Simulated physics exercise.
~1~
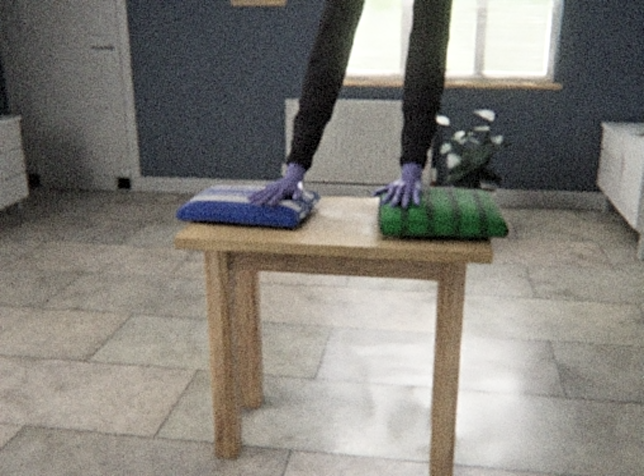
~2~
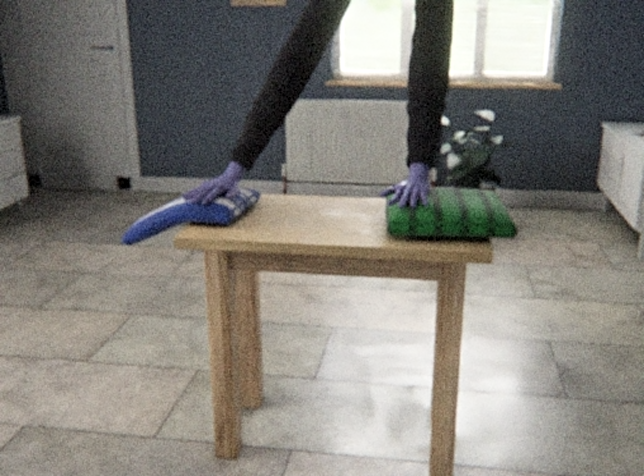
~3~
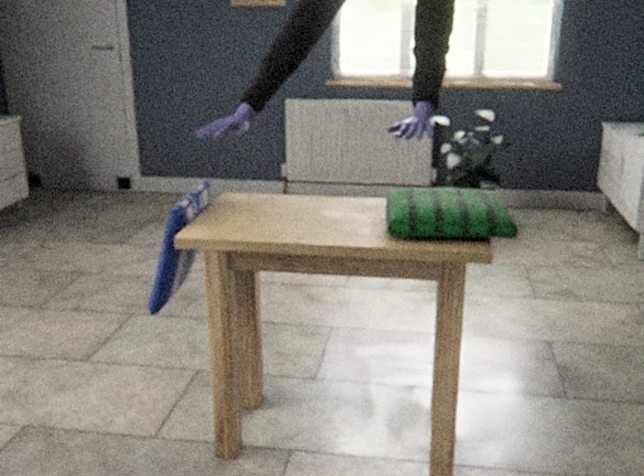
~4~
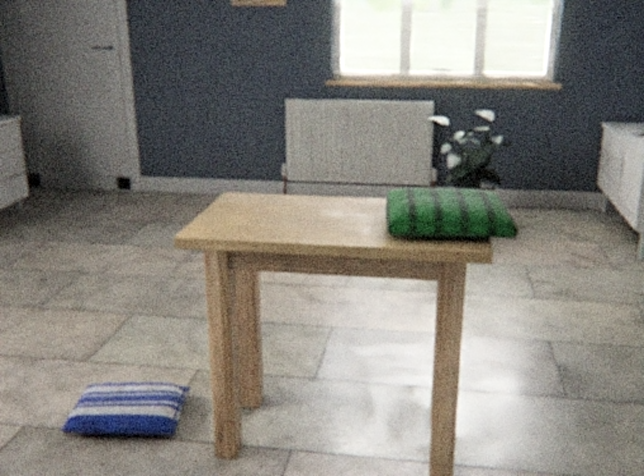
In a room with dark blue walls and a pale tiled floor, two purple-gloved hands rest on a blue and white striped folded blanket and a green striped cushion atop a small wooden table. The hands spread apart, sliding the blanket left until it sags over the table's end and nudging the cushion slightly right. Both hands then lift away, and the blanket tips off the left edge and drops. At the end the hands are gone, the blanket lies flat on the floor left of the table, and the cushion remains on top at the right.
